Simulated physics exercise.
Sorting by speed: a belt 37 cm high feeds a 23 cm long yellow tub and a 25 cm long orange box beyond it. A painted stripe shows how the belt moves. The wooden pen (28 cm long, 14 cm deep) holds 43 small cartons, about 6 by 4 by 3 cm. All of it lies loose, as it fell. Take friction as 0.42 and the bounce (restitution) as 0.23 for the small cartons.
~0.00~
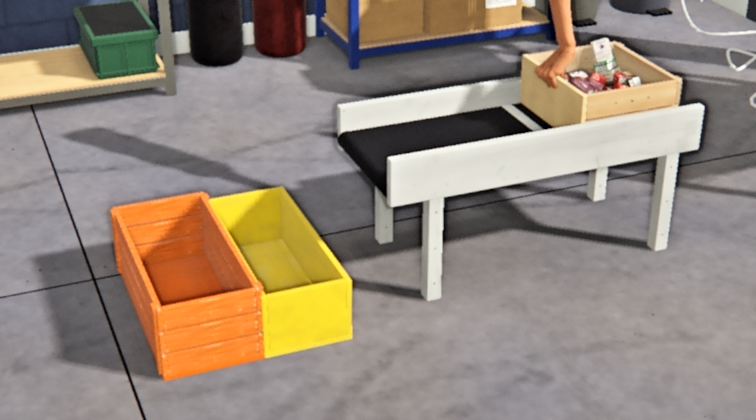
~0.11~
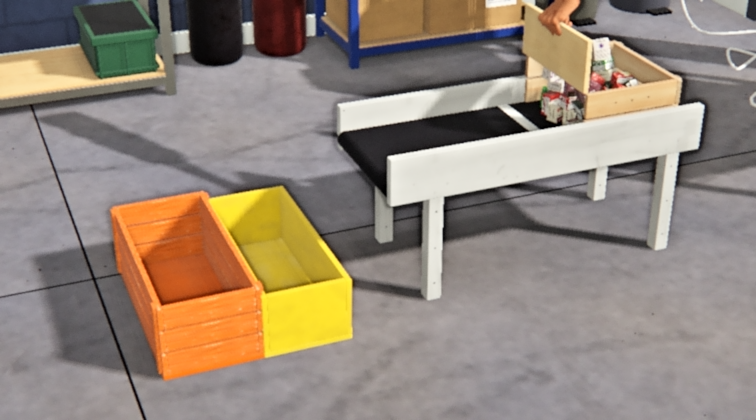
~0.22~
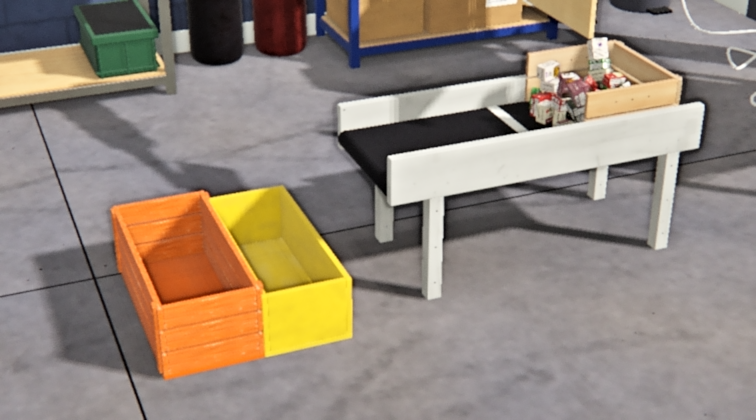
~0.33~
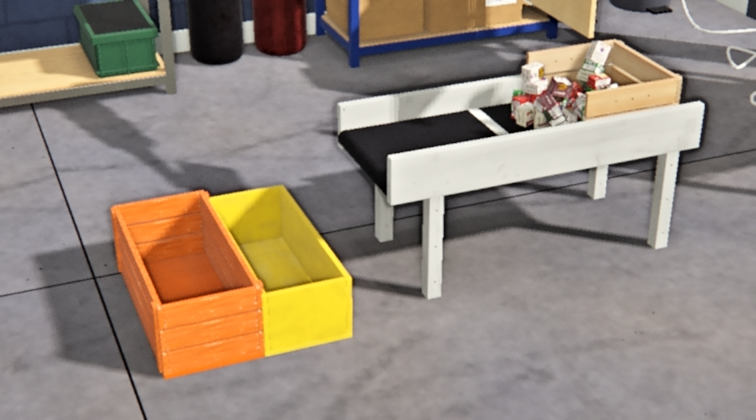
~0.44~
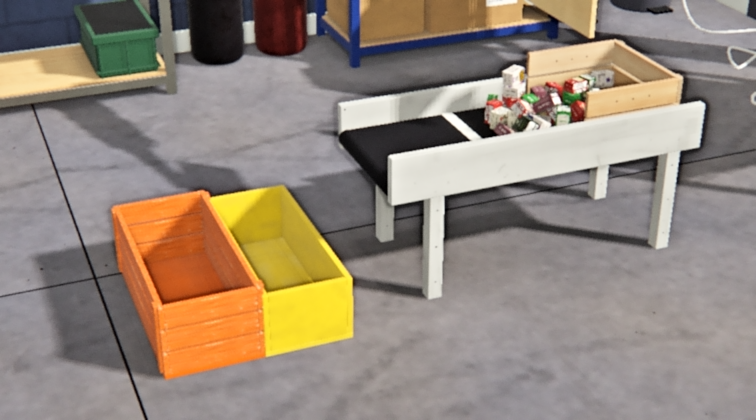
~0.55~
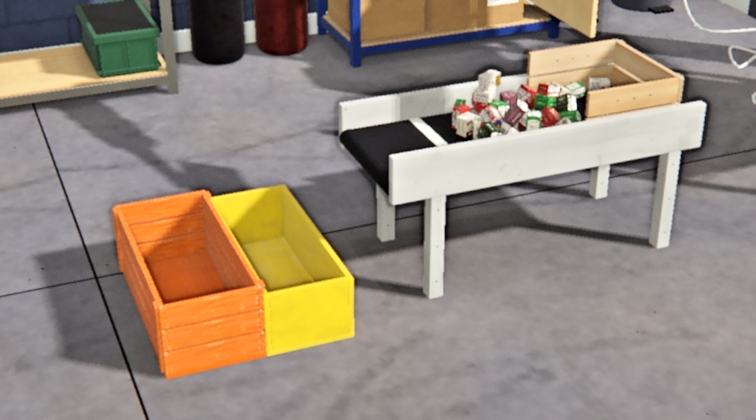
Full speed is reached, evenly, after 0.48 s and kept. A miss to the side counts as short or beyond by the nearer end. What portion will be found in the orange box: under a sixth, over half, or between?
In the end fewer than one in six of them are in the orange box.
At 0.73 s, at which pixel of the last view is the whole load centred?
Near (453, 130).
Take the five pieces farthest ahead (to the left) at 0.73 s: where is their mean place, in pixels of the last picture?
Around (410, 147).
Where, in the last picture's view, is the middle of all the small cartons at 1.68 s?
Around (265, 279).
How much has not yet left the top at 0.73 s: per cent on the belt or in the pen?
Some 100 per cent.
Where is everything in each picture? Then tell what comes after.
In the first frame (places track the rim corner closest to us here), wooden pen (587, 95); orange box (162, 308); belt travel 0 cm; all still inside.
Wooden pen (587, 94); belt travel 1 cm, in the second frame.
Wooden pen (587, 94); belt travel 5 cm; 1 out, the lowest carton at (546, 112), in the third frame.
Wooden pen (587, 93); belt travel 11 cm; 12 out, the lowest carton at (548, 132), in the fourth frame.
Wooden pen (587, 93); belt travel 19 cm; 25 out, in the fifth frame.
Wooden pen (588, 93); orange box (164, 306); belt travel 30 cm; 33 out, in the sixth frame.
After 0.73 s, 2 still in the wooden pen and 41 on the belt.
After 0.96 s, 28 on the belt and 15 in the air.
After 1.27 s, 27 in the yellow tub, 3 on the belt and 13 in the air.
When it is over (at 1.68 s), 43 in the yellow tub. Asked share, 0 of 43, 0 per cent.
